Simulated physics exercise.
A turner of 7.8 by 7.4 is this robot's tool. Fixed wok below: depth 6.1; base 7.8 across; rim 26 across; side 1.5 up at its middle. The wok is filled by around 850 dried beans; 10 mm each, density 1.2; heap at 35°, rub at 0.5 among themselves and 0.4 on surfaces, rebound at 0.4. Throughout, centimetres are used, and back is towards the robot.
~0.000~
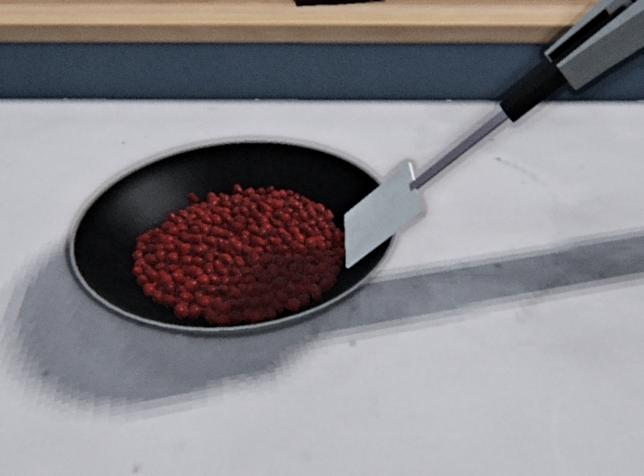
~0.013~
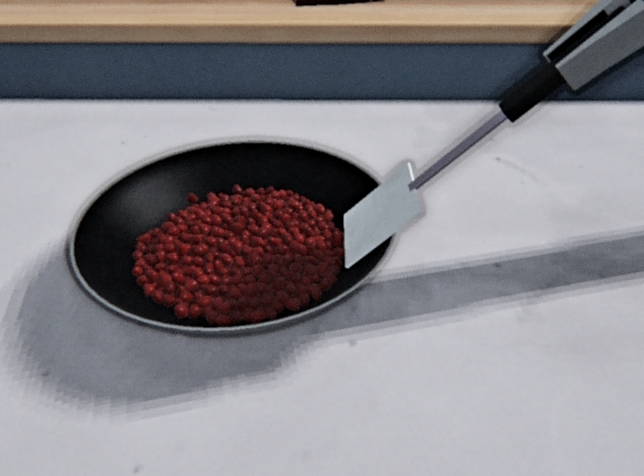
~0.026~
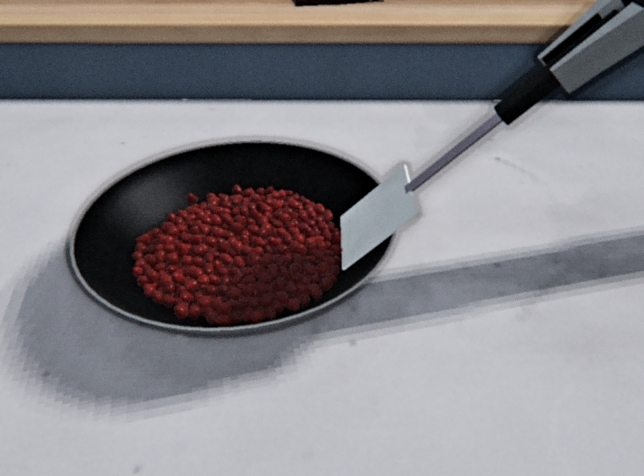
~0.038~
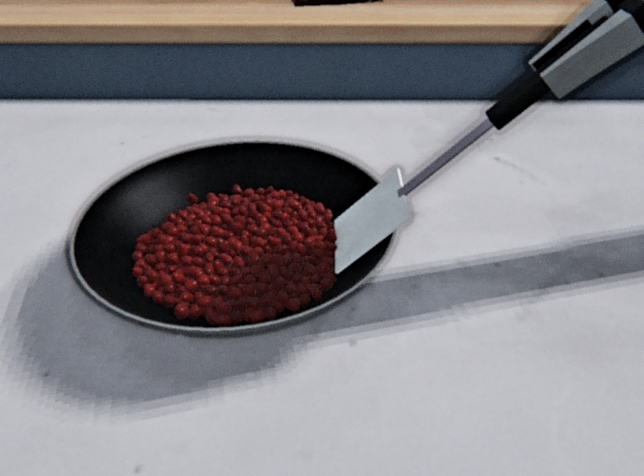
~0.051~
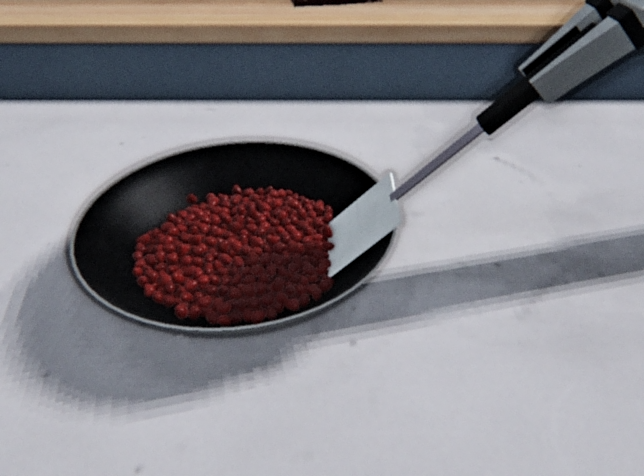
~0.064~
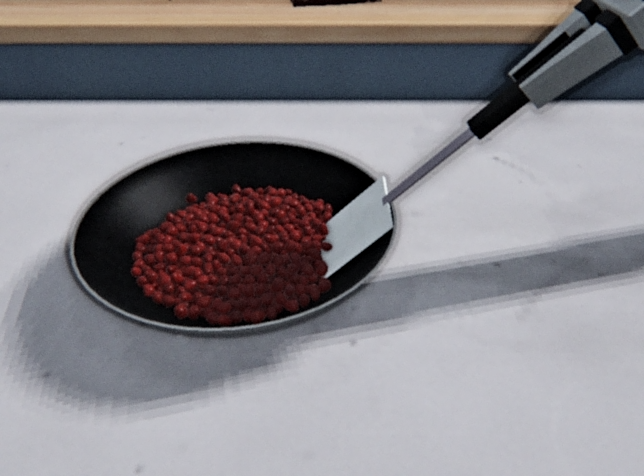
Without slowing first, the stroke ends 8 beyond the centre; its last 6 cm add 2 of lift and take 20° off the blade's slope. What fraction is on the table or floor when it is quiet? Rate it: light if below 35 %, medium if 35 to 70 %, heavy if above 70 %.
Rating: Light.
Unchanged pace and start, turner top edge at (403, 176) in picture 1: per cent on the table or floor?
Near 20 in a hundred.
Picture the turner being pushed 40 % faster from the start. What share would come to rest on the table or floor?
It would be roughly 25 percent.
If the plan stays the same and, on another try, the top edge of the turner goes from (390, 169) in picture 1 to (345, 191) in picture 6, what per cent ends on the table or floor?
My guess would be close to 30 per cent.
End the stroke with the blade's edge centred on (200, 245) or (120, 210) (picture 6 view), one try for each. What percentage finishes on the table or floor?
Try 1: Approx. 0 %; try 2: Approx. 35 %.
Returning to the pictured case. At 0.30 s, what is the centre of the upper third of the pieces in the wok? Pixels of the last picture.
Centre: Roughly (133, 214) in the last picture.
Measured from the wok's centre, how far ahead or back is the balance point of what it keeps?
The balance point is about 4.5 cm ahead.
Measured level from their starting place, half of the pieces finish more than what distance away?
Somewhere around 7 centimetres, I'd say.
After 0.18 s, sloping 46°, highest piece 7 above the table; 853 in the wok.
After 0.30 s, sloping 39°, highest piece 9 above the table; 835 in the wok, 18 on the blade or in flight.
After 0.56 s, sloping 26°, highest piece 8 above the table; 720 in the wok, 124 on the table or floor, 9 on the blade or in flight.
After 1.61 s, sloping 26°, highest piece 8 above the table; 720 in the wok, 133 on the table or floor.
At rest, 720 in the wok, 133 on the table or floor. That is 16 % on the table or floor.
